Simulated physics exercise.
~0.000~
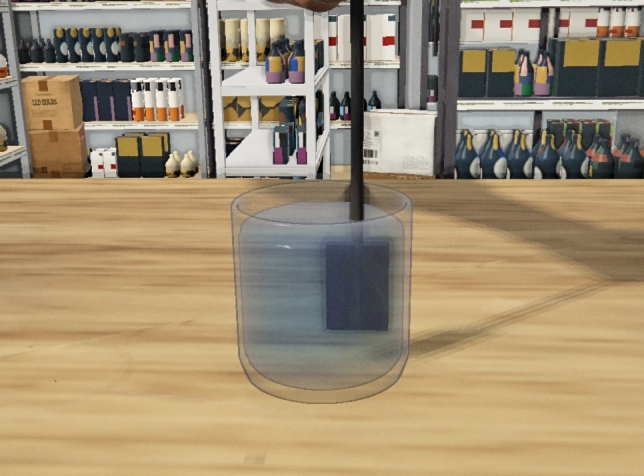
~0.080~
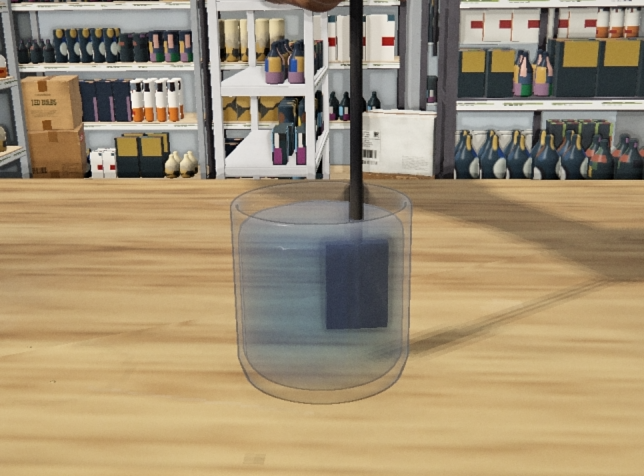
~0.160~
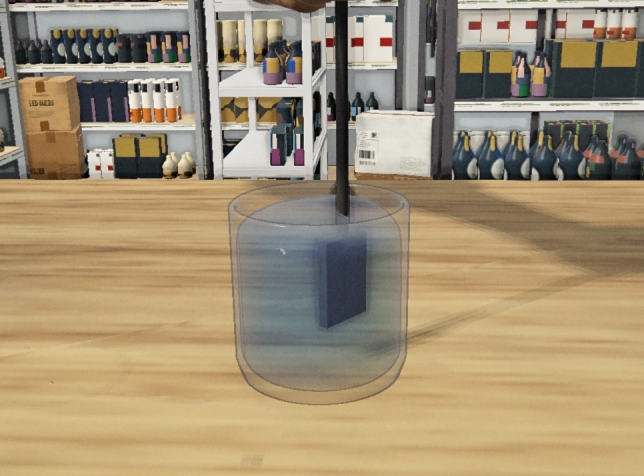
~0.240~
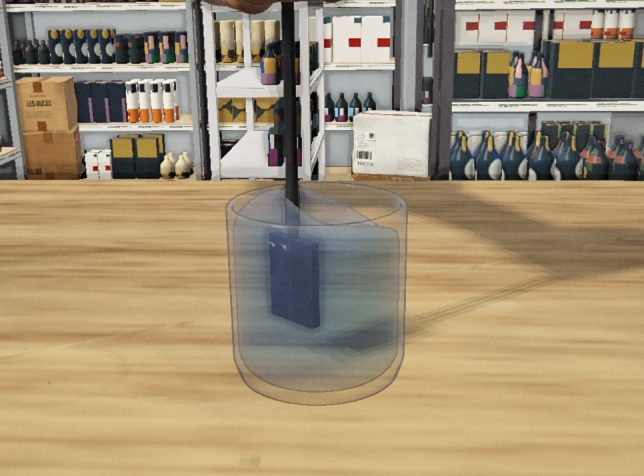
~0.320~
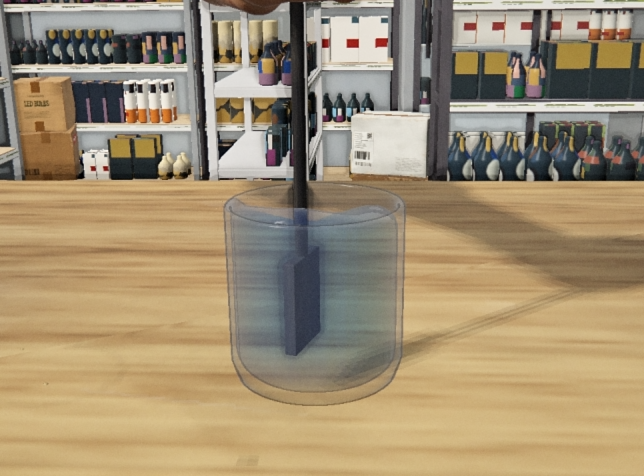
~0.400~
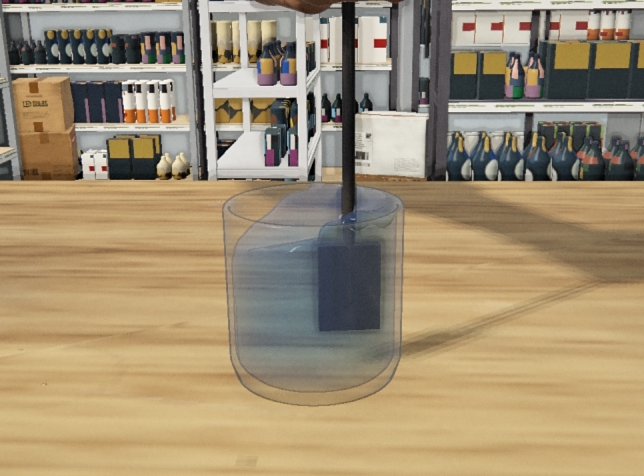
A flat dark paddle on a thin rod turning and sweeping left, then back right, through bluish liquid in a clear mug.
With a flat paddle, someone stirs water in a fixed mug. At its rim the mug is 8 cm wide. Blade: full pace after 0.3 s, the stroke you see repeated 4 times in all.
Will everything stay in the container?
No, pretty sure it overtops.
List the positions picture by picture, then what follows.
The stem is at (357, 54); surface from (239, 221) to (405, 223); the rim runs from (236, 205) to (409, 206), in the first picture.
The stem is at (356, 54); surface from (239, 222) to (406, 222), in the second picture.
The stem is at (342, 54); surface from (237, 221) to (403, 226), in the third picture.
The stem is at (289, 55); surface from (235, 206) to (401, 227), in the fourth picture.
The stem is at (298, 59); surface from (232, 205) to (397, 211), in the fifth picture.
The stem is at (348, 56); surface from (231, 237) to (398, 203), in the sixth picture.
After 0.62 s 13 ml is over the rim.
After 0.85 s 21 ml is over the rim.
After 1.08 s 25 ml is over the rim.
After 1.30 s 28 ml is over the rim.
In the end 28 ml is over the rim.
